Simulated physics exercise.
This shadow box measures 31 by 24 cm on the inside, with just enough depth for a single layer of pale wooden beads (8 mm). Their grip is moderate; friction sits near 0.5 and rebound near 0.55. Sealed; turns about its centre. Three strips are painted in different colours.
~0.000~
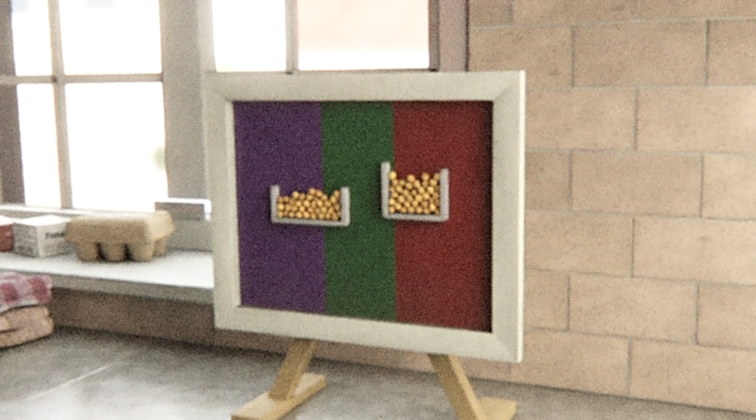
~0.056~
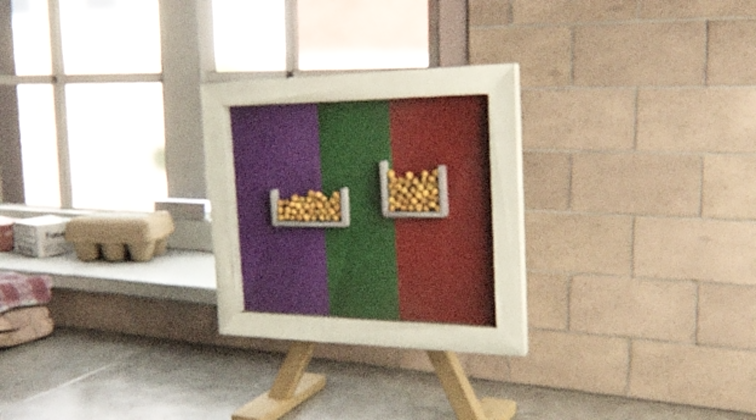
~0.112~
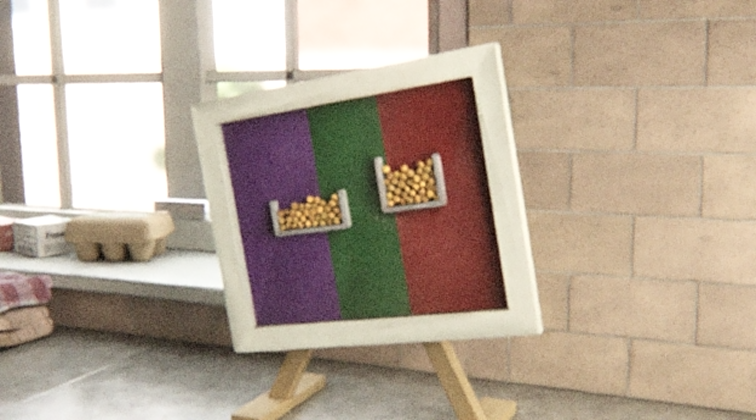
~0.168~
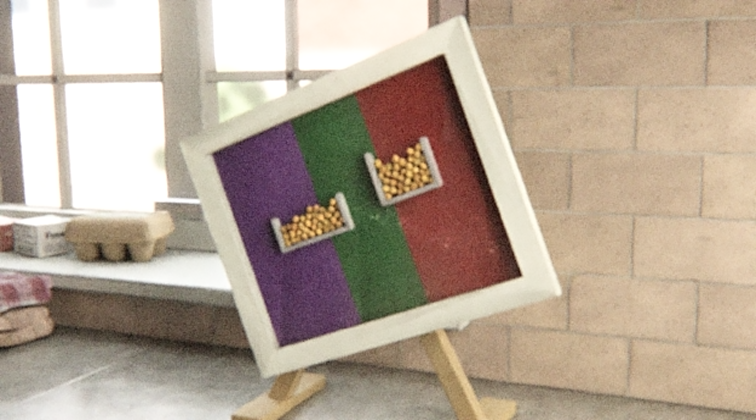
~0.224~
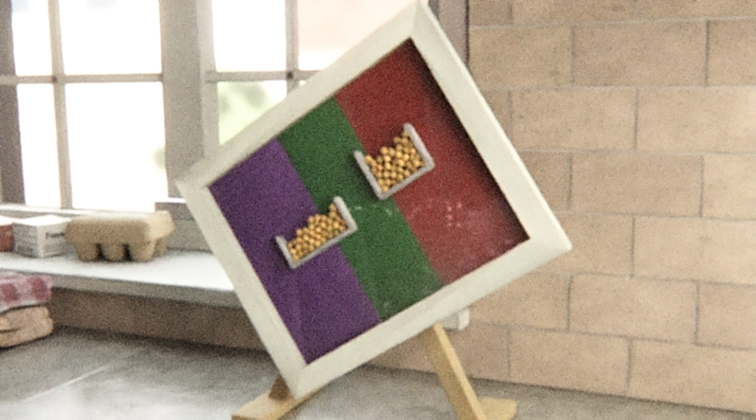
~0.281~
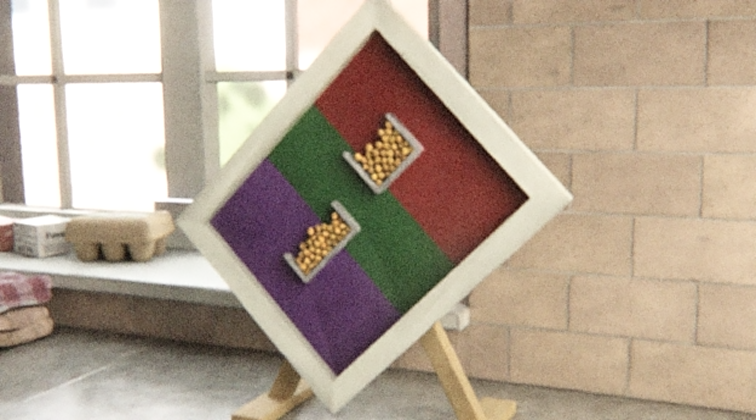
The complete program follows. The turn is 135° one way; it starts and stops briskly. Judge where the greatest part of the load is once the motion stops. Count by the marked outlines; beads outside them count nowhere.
The greatest part is in the one marked purple.
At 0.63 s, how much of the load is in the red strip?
30 per cent.
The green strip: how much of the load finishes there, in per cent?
Something like 5 per cent finishes there.
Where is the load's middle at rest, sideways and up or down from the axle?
About 1 cm right and 15 cm below.
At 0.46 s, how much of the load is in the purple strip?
I'd guess near 40 in a hundred.
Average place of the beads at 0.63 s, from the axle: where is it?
Offset approx. 3 cm left, 5 cm below.
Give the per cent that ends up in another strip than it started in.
Close to 65 % end up somewhere else.
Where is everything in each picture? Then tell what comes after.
In the first frame, level; about 70 beads; load centre (361, 201); top bead (438, 177); red (444, 215), purple (279, 206), green (358, 210).
In the second frame, turned 2° anticlockwise; load centre (361, 200); top bead (436, 173).
In the third frame, turned 9° anticlockwise; load centre (360, 200); top bead (431, 163); wall ends (273, 203) to (342, 192), (378, 159) to (436, 156).
In the fourth frame, turned 20° anticlockwise; load centre (358, 199); top bead (420, 147).
In the fifth frame, turned 32° anticlockwise; load centre (355, 199); top bead (405, 134).
In the sixth frame, turned 44° anticlockwise; load centre (353, 200); top bead (389, 125); red (419, 148), purple (302, 268), green (358, 210).
After 0.46 s, it stands 82° anticlockwise; the beads' middle is 2 cm left of and level with the centre; red 45 %, purple 40 %, green 15 %.
After 0.63 s, it stands 117° anticlockwise; the beads' middle is 3 cm left of and 5 cm below the centre; red 30 %, purple 50 %, green 20 %.
After 0.79 s, it stands 135° anticlockwise; the beads' middle is 1 cm left of and 12 cm below the centre; red 5 %, purple 70 %, green 25 %.
All still by 1.5 s, it stands 135° anticlockwise; red 0 %, purple 95 %, green 5 %.
